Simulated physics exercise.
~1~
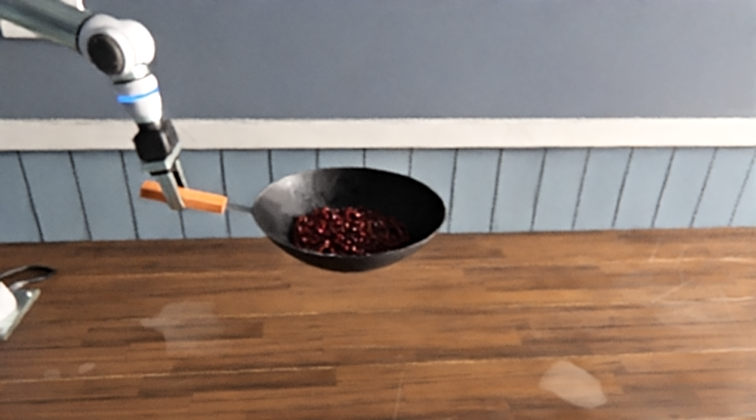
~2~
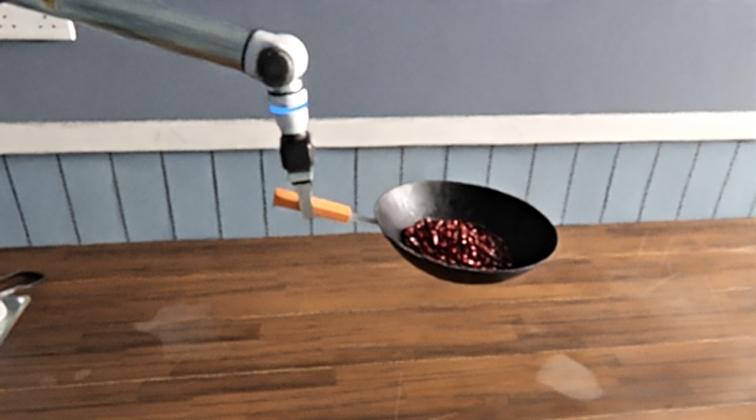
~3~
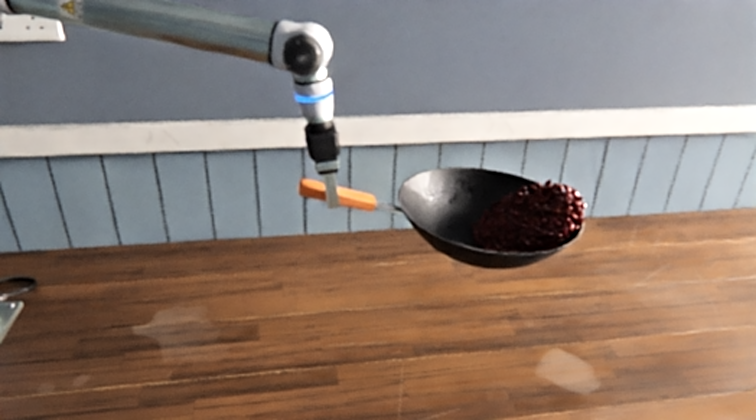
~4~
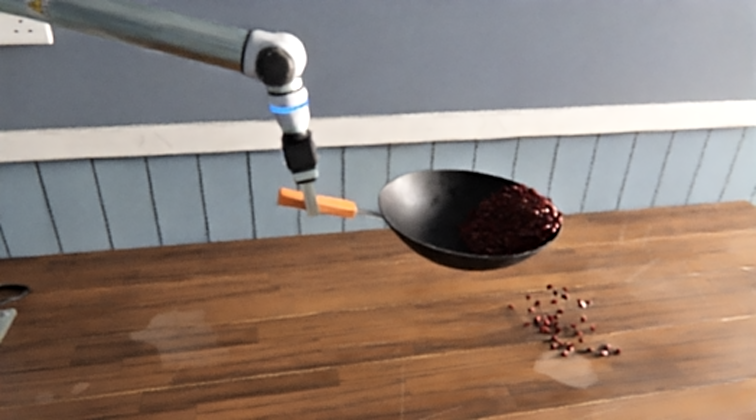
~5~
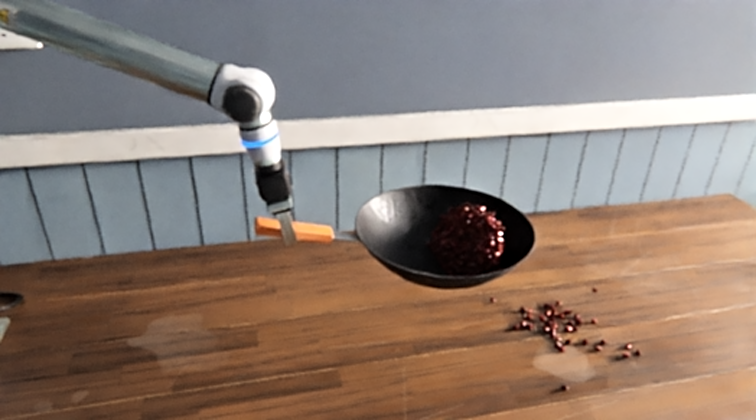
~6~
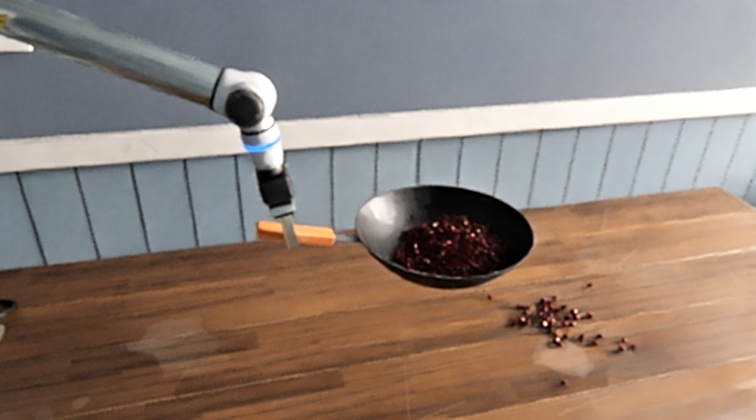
A robot arm gripping a black wok of dark red beans by its orange handle swung it right and jerked it back left, tossing the beans and spilling a small scatter onto the wooden table, while most settled back in the wok.
